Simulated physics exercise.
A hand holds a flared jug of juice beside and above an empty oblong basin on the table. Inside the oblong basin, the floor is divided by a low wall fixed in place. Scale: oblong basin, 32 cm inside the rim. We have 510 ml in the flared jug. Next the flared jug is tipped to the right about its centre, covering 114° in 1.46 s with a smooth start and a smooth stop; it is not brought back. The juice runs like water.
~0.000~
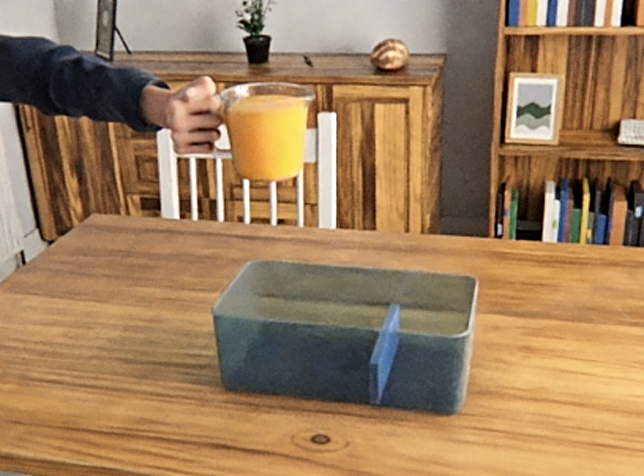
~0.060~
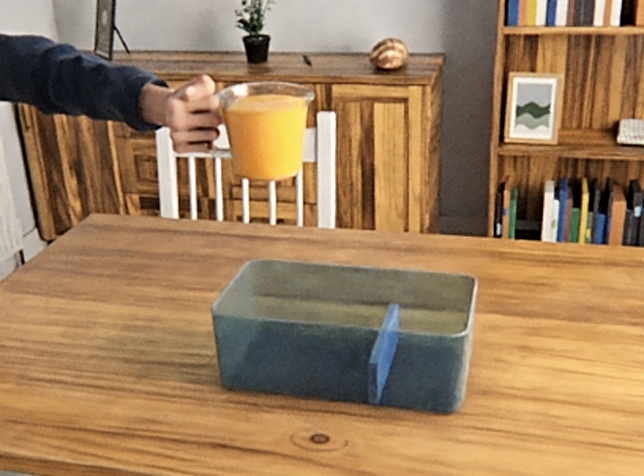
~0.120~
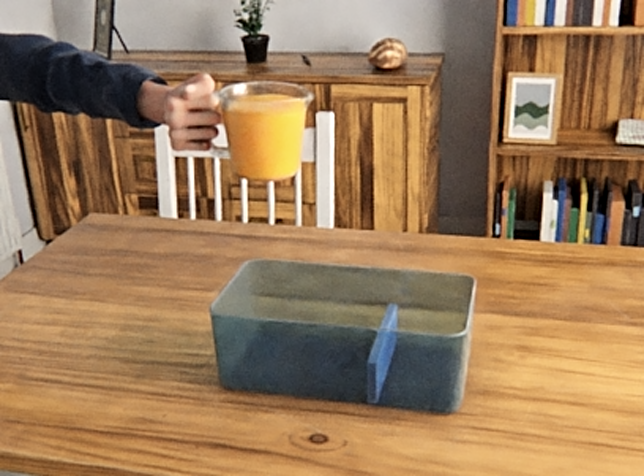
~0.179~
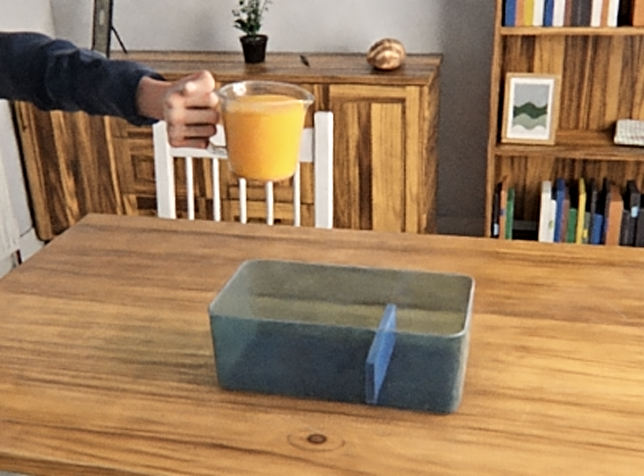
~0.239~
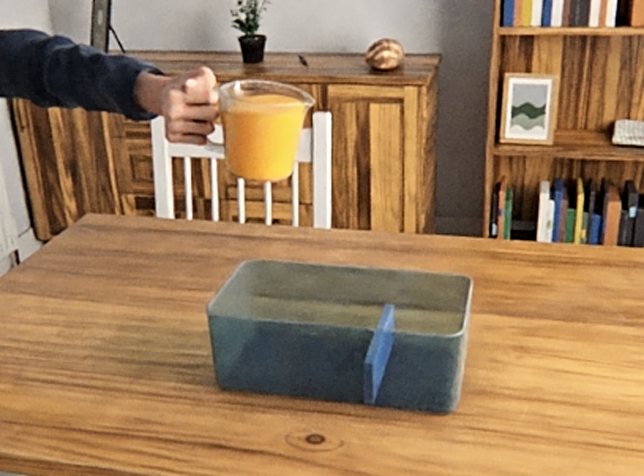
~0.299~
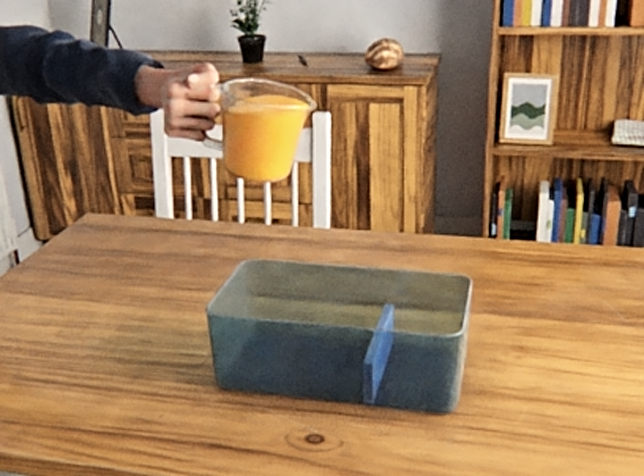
At first, a hand holds a clear jug of orange juice upright, above a bluish oblong basin with a blue divider on a wooden table. Then the hand slowly tilts the jug slightly to the right, and the juice shifts a little inside it while the basin stays empty.
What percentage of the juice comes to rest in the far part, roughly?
52 %.
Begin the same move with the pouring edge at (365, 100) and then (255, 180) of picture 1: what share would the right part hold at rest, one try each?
Some 85 and 0 per cent, in that order.
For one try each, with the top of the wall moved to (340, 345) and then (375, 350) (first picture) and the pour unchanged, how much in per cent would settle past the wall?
One try each: Around 90 percent and then around 70 percent.
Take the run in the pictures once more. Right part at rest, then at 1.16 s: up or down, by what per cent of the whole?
It rises by about 4.
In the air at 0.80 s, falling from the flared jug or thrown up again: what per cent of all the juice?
It comes to about 24 percent.
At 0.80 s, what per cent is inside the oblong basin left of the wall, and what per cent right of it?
Lab note: Left near 3, right near 4.
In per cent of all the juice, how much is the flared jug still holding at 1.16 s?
I'd say some 12 per cent remains.
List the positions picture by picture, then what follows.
It leans 0°; its right rim is at (314, 95); the juice meets the walls at (230, 103) and (306, 105); the oblong basin's rim runs from (231, 286) to (473, 306); the wall's top is at (385, 332), in the first picture.
It leans 0°; its right rim is at (314, 95); the juice meets the walls at (229, 102) and (305, 105), in the second picture.
It leans 2°; its right rim is at (314, 96); the juice meets the walls at (228, 102) and (304, 105), in the third picture.
It leans 4°; its right rim is at (314, 99); the juice meets the walls at (228, 103) and (304, 106), in the fourth picture.
It leans 7°; its right rim is at (314, 102); the juice meets the walls at (228, 103) and (305, 106), in the fifth picture.
It leans 11°; its right rim is at (316, 106); the juice meets the walls at (229, 104) and (308, 106), in the sixth picture.
Then, 0.80 s in, the tilt is 65° and 70 per cent is still to pour, 3 is left of the wall and 4 right of it.
Then, 1.16 s in, the tilt is 103° and 12 per cent is still to pour, 18 is left of the wall and 48 right of it.
Then, 1.54 s in, the tilt is 114° and 0 per cent is still to pour, 45 is left of the wall and 52 right of it.
Then, 1.96 s in, the tilt is 114° and 0 per cent is still to pour, 45 is left of the wall and 52 right of it.
Finally, 45 per cent lies left of the wall, 52 right of it and 3 outside.
